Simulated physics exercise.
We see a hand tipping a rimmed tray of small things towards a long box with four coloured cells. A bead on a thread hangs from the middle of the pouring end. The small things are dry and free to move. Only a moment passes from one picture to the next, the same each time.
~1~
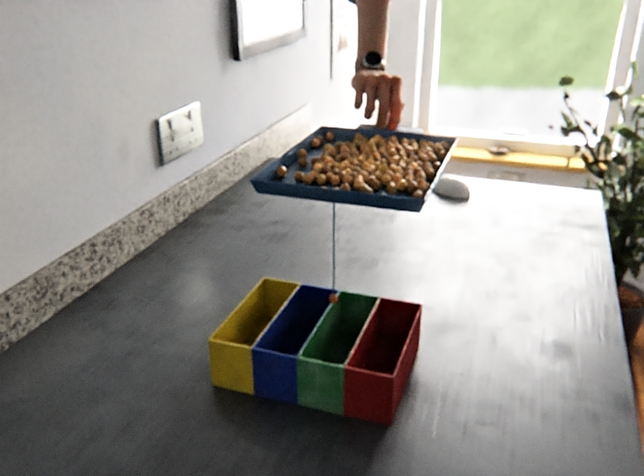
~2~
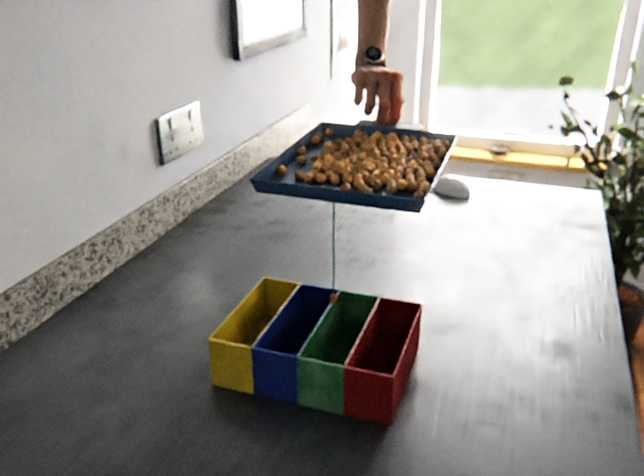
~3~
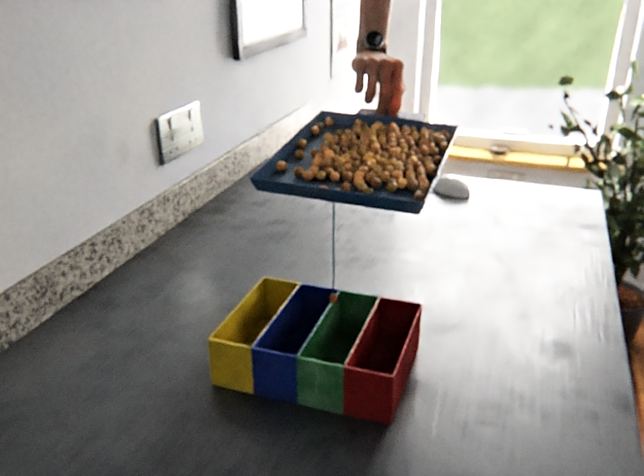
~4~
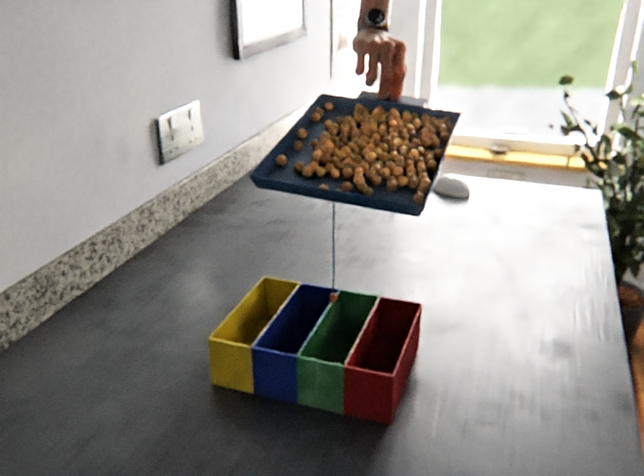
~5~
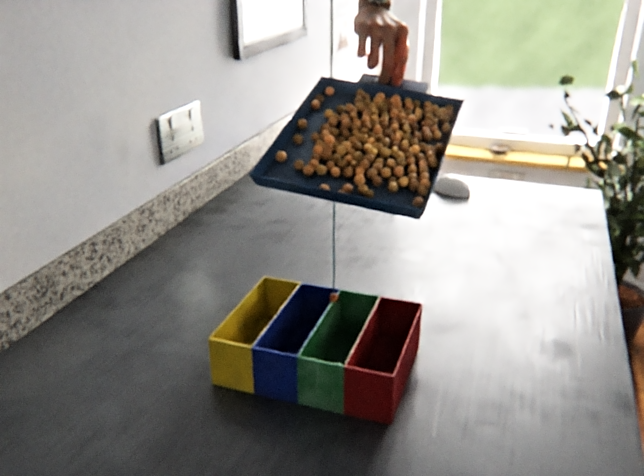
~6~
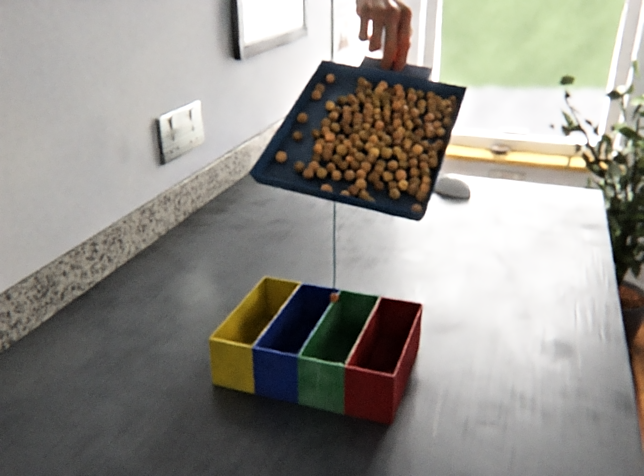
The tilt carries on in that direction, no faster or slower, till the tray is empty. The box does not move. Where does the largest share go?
Most goes to the red cell.
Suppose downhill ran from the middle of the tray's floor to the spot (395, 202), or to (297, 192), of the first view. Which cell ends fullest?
The first try: That red cell. The second: Yellow.
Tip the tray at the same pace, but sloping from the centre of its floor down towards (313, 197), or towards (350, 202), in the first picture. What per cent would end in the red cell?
Near 0 % and 30 %.
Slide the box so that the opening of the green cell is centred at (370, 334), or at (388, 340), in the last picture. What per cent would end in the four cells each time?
About 80 and 100 per cent.
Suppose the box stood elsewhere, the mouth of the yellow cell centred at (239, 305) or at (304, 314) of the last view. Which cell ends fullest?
First the red one, then that green cell.
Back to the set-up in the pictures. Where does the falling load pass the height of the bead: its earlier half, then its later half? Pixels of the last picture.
First near (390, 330), later near (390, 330).
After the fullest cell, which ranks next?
It is that green cell.
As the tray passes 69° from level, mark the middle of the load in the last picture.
At about (383, 234).
Just after the last frame, tray tipped steeply; roughly half on the tray; about a tenth in the red cell; about a tenth in the green cell; just a few in the blue cell; roughly a third falling or outside the box.
A moment on, tray tipped past a quarter turn; roughly a third in the red cell; roughly a quarter in the green cell; just a few in the blue cell; just a few in the yellow cell; roughly a third falling or outside the box.
Further on, tray tipped past a quarter turn; roughly a third in the red cell; roughly a quarter in the green cell; just a few in the blue cell; just a few in the yellow cell; roughly a third falling or outside the box.
When it is over, tray tipped past a quarter turn; roughly a third in the red cell; roughly a quarter in the green cell; just a few in the blue cell; just a few in the yellow cell; roughly a third outside the box.
